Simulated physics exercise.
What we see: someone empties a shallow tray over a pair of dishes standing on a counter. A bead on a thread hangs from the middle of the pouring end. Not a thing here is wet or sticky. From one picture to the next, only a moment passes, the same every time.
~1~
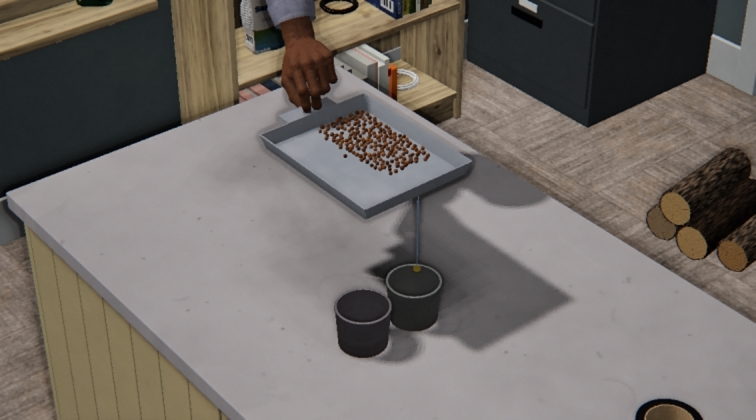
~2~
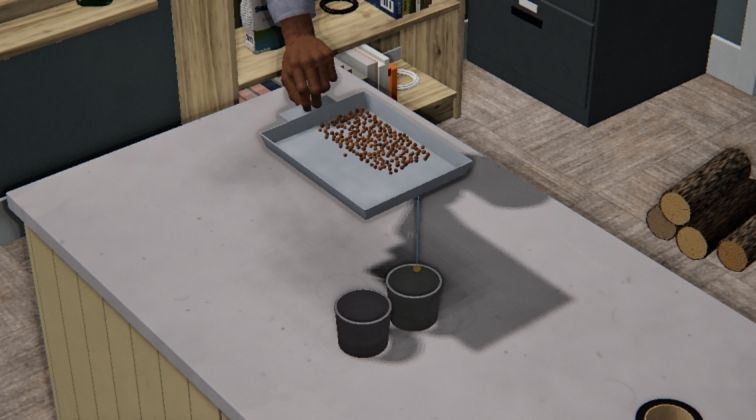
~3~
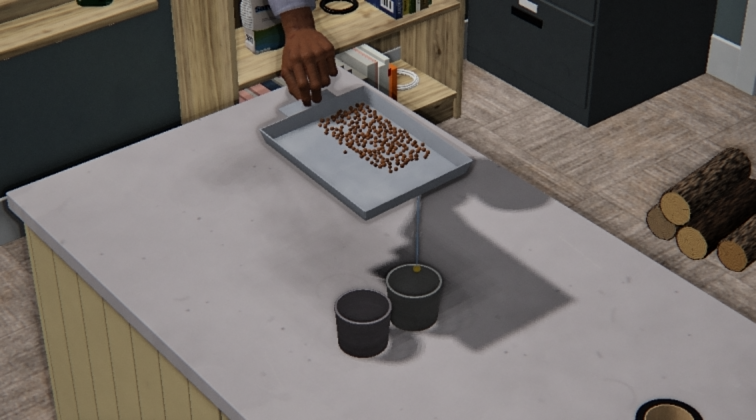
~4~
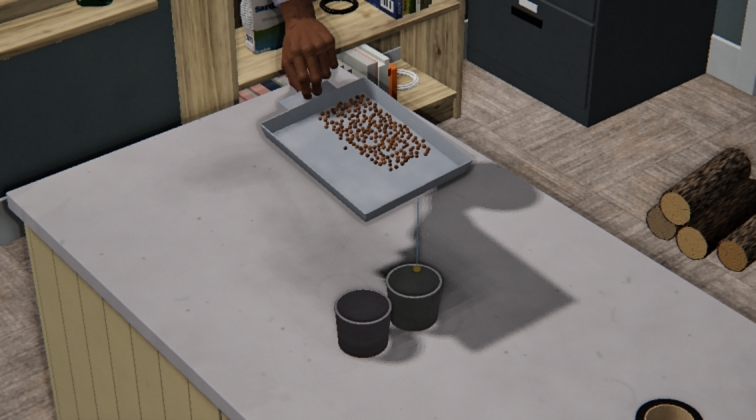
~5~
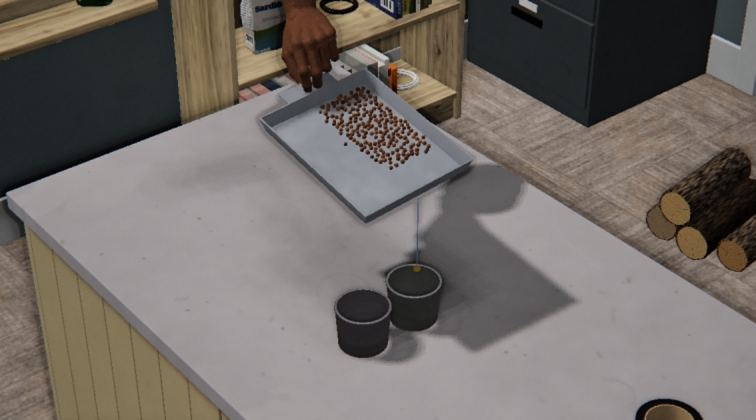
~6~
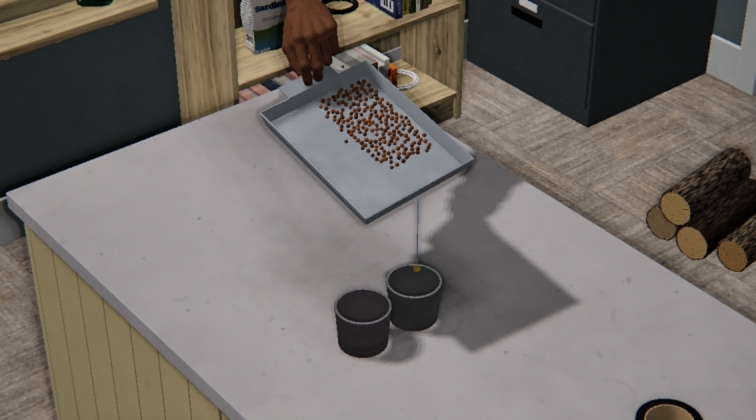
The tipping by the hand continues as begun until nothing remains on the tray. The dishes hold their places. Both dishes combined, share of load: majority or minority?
Majority.
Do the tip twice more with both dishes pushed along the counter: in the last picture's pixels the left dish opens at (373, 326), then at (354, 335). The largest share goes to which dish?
For the two places in order: The leftward one, the rightward one.
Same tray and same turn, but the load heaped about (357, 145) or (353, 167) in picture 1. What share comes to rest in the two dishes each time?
The first start yields 90 per cent, the second 90 per cent.
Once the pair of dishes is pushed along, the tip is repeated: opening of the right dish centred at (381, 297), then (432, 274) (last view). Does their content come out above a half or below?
Together the dishes get beyond half first, then beyond half.
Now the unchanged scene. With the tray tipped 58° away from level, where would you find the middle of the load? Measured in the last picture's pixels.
The load is centred around (380, 216).
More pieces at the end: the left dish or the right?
The one in question is the left-side one.
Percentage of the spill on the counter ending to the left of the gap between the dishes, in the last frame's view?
Estimate: About 40 in every hundred.
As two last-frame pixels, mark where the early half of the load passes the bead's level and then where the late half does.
I'd say around (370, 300) at first, then around (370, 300).
Just after the last frame, tray tipped steeply; the larger part on the tray; just a few in the left dish; about a tenth outside both; about a tenth in the air.
A moment on, tray tipped right over; roughly a quarter on the tray; roughly a third in the left dish; about a tenth outside both; roughly a quarter in the air.
Further on, tray tipped past a quarter turn; the larger part in the left dish; roughly a quarter outside both.
When it is over, tray tipped past a quarter turn; the larger part in the left dish; not one in the right dish; roughly a quarter outside both.
